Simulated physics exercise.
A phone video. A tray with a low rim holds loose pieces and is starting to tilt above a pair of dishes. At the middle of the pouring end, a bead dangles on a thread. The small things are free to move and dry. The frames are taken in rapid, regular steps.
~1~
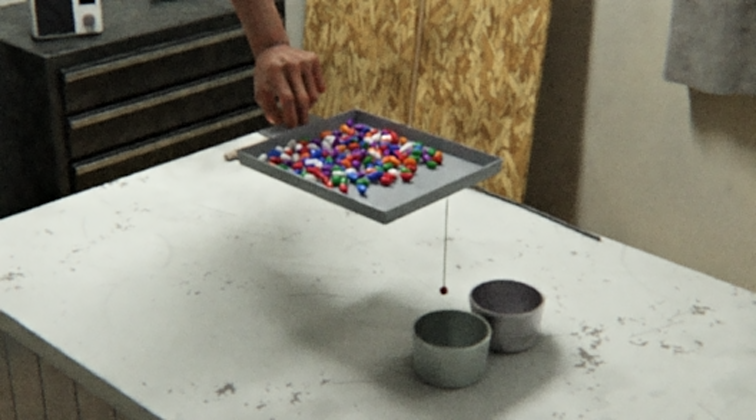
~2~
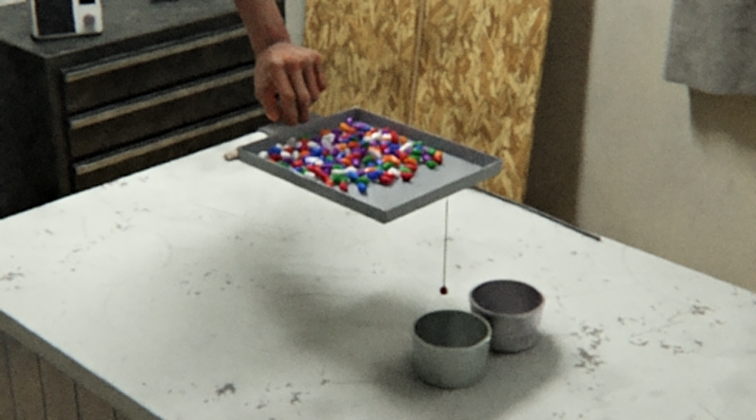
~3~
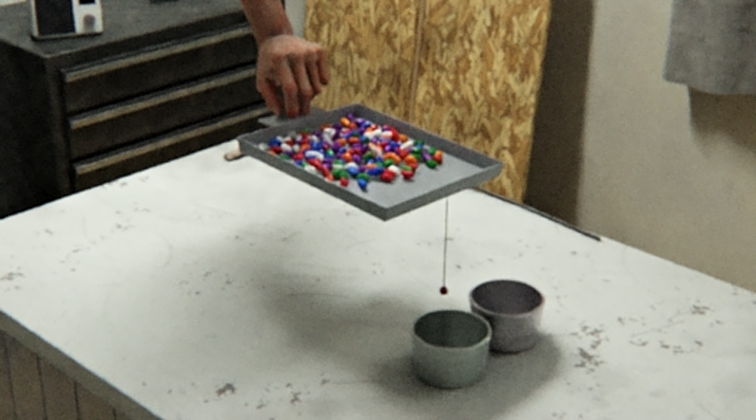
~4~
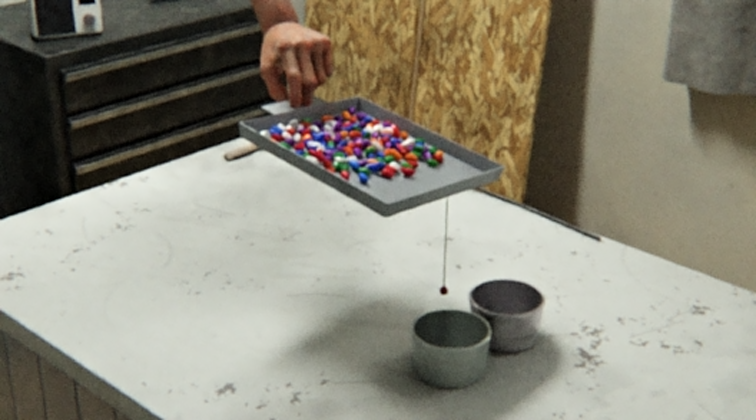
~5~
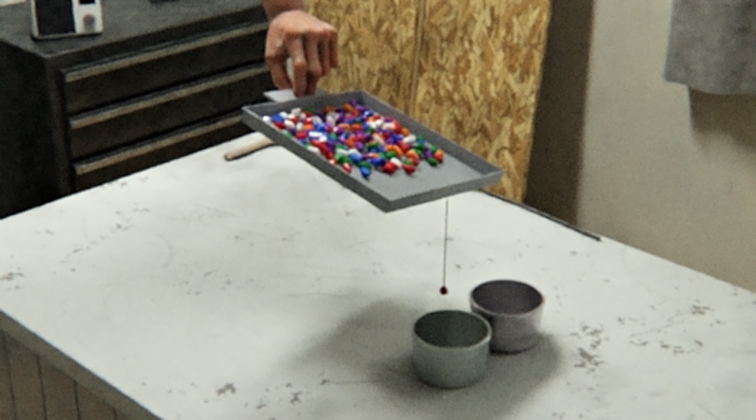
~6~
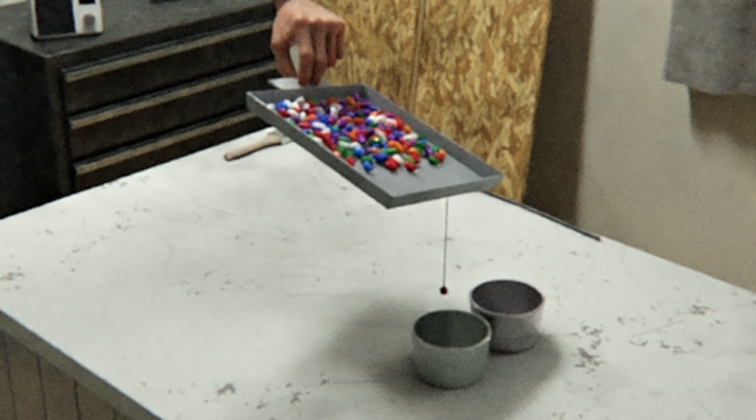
A hand slowly tilting a gray tray of colorful jelly beans above two small dishes, its right front corner dipping lowest.
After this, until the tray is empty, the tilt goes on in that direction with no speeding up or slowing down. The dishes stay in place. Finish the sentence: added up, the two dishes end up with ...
... under half of it.
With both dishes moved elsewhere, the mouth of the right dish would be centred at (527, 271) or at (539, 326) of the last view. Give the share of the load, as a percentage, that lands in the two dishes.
Trial 1 around 40 percent, trial 2 around 0 percent.
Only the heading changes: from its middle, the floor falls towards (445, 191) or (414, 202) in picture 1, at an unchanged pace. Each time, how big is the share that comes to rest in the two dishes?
70 and 50 per cent, in that order.
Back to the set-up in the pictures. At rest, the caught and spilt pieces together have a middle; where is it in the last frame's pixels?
Once it all stops, the middle lies near (487, 312).
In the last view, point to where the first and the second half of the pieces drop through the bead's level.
I'd say close to (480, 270) at first and close to (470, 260) later on.
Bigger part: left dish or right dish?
The one you want is the right of the two.
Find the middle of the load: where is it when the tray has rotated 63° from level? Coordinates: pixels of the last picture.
Roughly at (439, 144).
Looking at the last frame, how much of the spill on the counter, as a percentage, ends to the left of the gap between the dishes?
Roughly 50 in a hundred.
Soon, tray tipped steeply; nearly all on the tray; a stray few in the air.
A while on, tray tipped past a quarter turn; most on the tray; a stray few in the right dish; a stray few outside both; a small part in the air.
Towards the end, tray tipped past a quarter turn; about a quarter in the right dish; most outside both.
Finally, tray tipped past a quarter turn; none in the left dish; about a quarter in the right dish; most outside both.
